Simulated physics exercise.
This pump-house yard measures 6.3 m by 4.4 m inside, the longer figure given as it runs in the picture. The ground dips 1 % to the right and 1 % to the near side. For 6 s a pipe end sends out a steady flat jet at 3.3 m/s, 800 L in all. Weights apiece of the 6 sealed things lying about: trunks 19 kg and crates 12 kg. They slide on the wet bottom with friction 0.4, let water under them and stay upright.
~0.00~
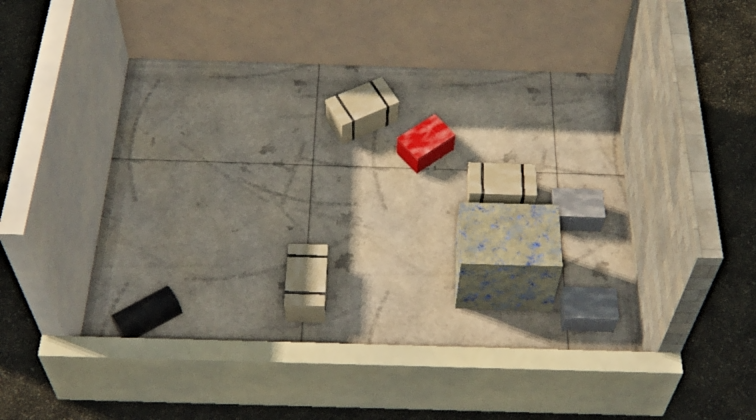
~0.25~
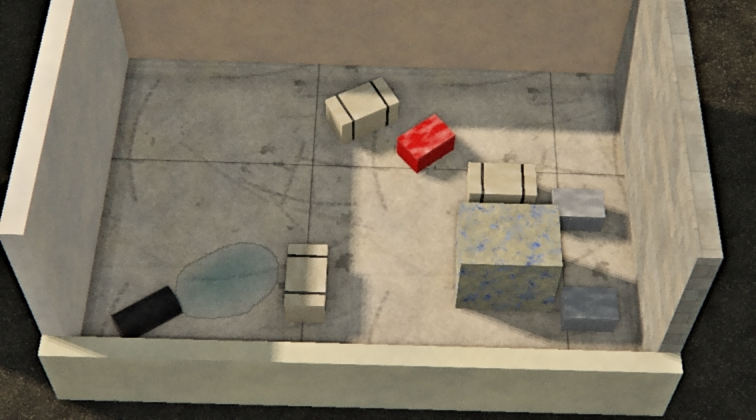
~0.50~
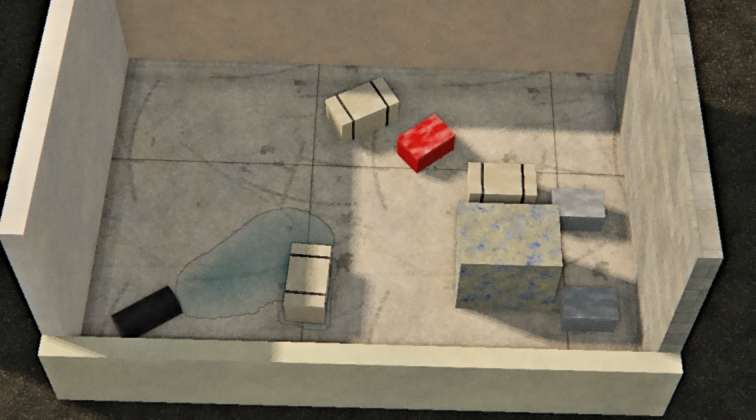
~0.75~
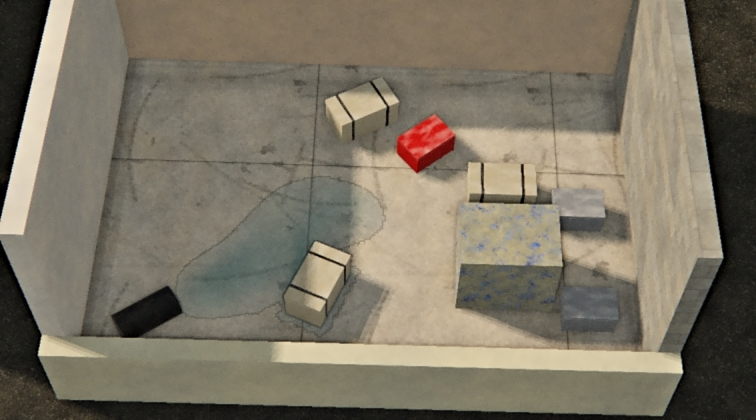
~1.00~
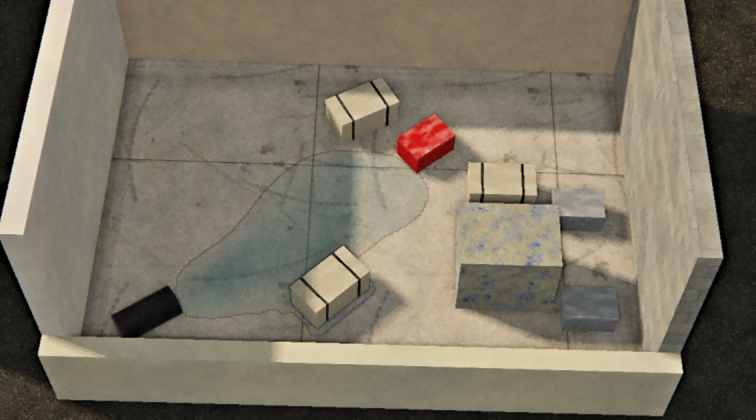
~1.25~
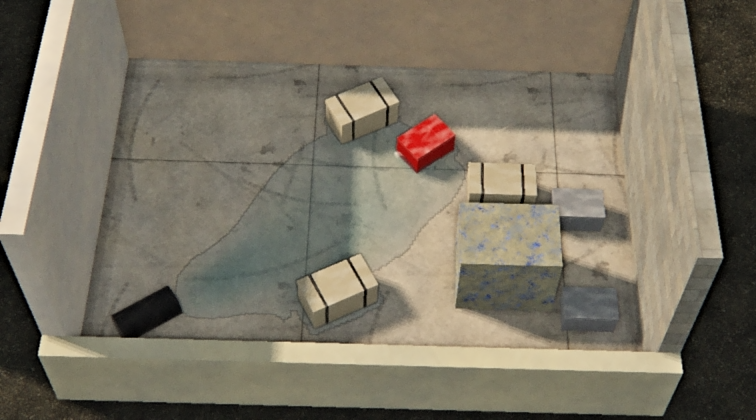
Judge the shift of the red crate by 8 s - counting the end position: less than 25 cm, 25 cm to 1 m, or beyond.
Red crate ends far away.
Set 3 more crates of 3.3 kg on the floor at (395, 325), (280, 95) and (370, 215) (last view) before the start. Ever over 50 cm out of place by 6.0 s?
In that order: Less, less, past it.
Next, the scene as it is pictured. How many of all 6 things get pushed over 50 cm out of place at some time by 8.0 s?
I count 4.
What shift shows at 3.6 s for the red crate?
Roughly 150 cm by then.
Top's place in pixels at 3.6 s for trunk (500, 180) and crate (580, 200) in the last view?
Around (567, 153) and (608, 204).
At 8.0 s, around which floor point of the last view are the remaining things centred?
At about (483, 236).
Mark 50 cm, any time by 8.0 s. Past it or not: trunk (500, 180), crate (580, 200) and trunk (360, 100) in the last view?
In turn: Over, past it, under.
After 1.8 s the red crate is near (427, 135), 0.0 m from its start, aground; 0 afloat.
After 3.6 s the red crate is near (534, 86), 1.6 m from its start, afloat; 1 afloat.
After 5.6 s the red crate is near (595, 80), 2.3 m from its start, afloat; 3 afloat.
After 8.0 s the red crate is near (597, 138), 2.1 m from its start, afloat; 3 afloat.
